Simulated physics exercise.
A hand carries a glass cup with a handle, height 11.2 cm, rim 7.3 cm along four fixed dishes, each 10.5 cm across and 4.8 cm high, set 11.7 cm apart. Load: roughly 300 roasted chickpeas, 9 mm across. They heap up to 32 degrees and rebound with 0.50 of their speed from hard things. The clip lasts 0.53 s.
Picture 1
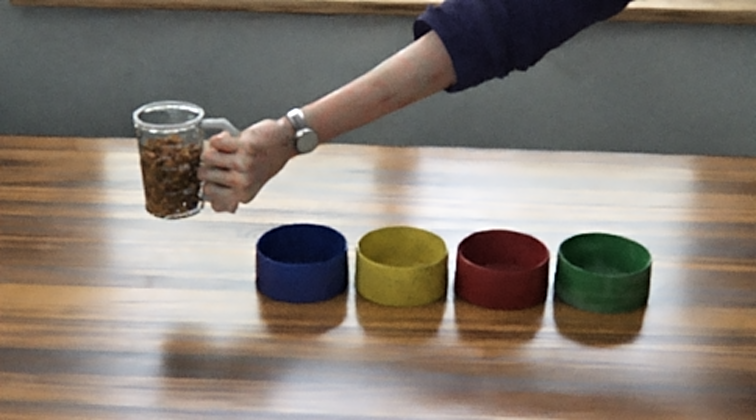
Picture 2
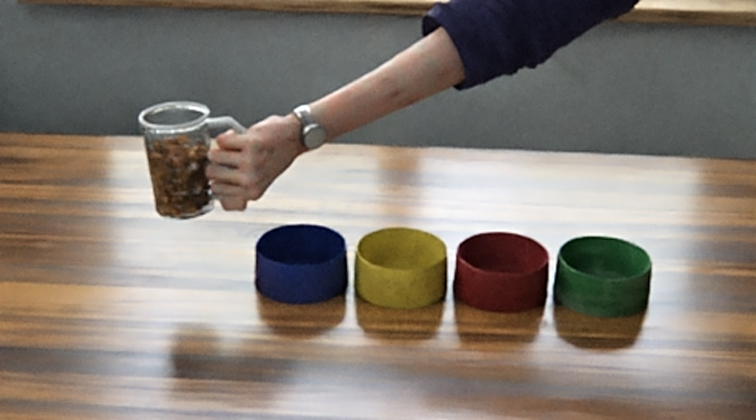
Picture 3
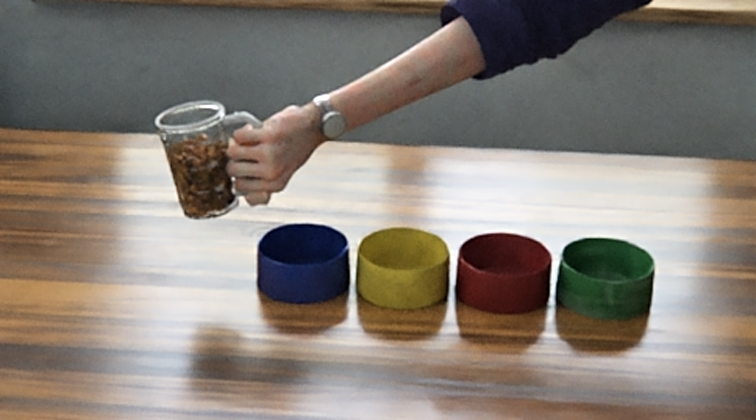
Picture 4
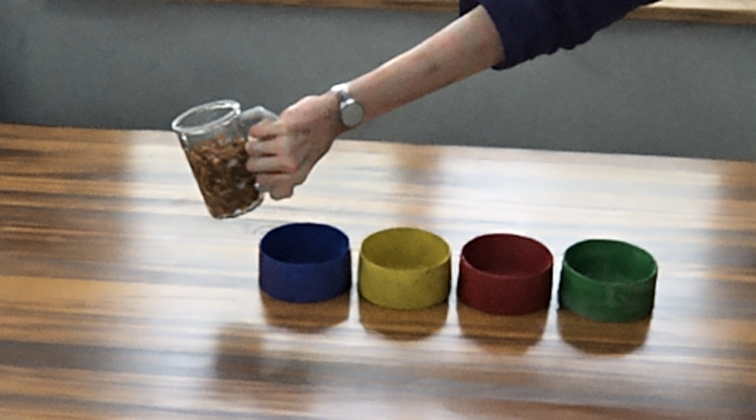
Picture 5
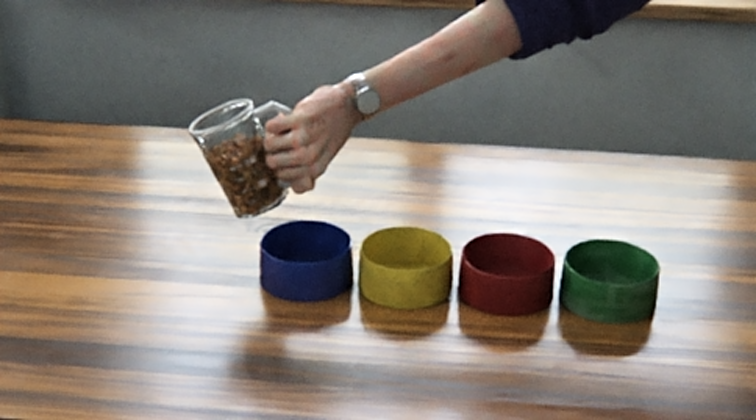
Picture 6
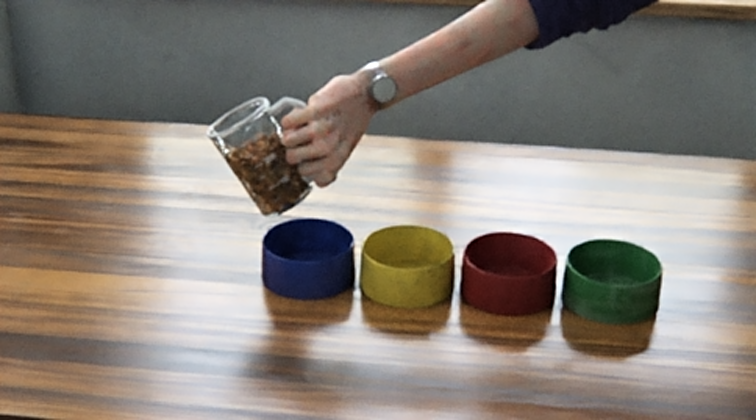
A hand moves a glass cup of brown pieces right, tilting it left near four coloured dishes.
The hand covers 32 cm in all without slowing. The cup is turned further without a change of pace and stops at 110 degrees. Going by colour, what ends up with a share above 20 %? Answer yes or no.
Red: No, blue: No, green: No, yellow: Yes, counter: No.
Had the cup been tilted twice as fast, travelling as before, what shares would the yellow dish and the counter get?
Yellow 40; counter 10.
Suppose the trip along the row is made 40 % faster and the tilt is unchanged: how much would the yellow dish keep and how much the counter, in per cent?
Yellow 100; counter 0.
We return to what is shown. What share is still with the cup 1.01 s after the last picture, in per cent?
Some 100 per cent of the load.
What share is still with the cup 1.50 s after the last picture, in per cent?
About 65 per cent.
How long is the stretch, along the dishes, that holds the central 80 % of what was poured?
About 6 cm.
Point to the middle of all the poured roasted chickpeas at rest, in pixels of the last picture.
Near (400, 265).
Then, 0.61 s after the last picture, tilt 67 degrees; cup holds 100 %.
Then, 1.01 s after the last picture, tilt 92 degrees; cup holds 100 %.
Then, 1.50 s after the last picture, tilt 110 degrees; cup holds 65 %, yellow 30 %.
In the end, red 0 %, blue 0 %, green 0 %, yellow 100 %, counter 0 %.
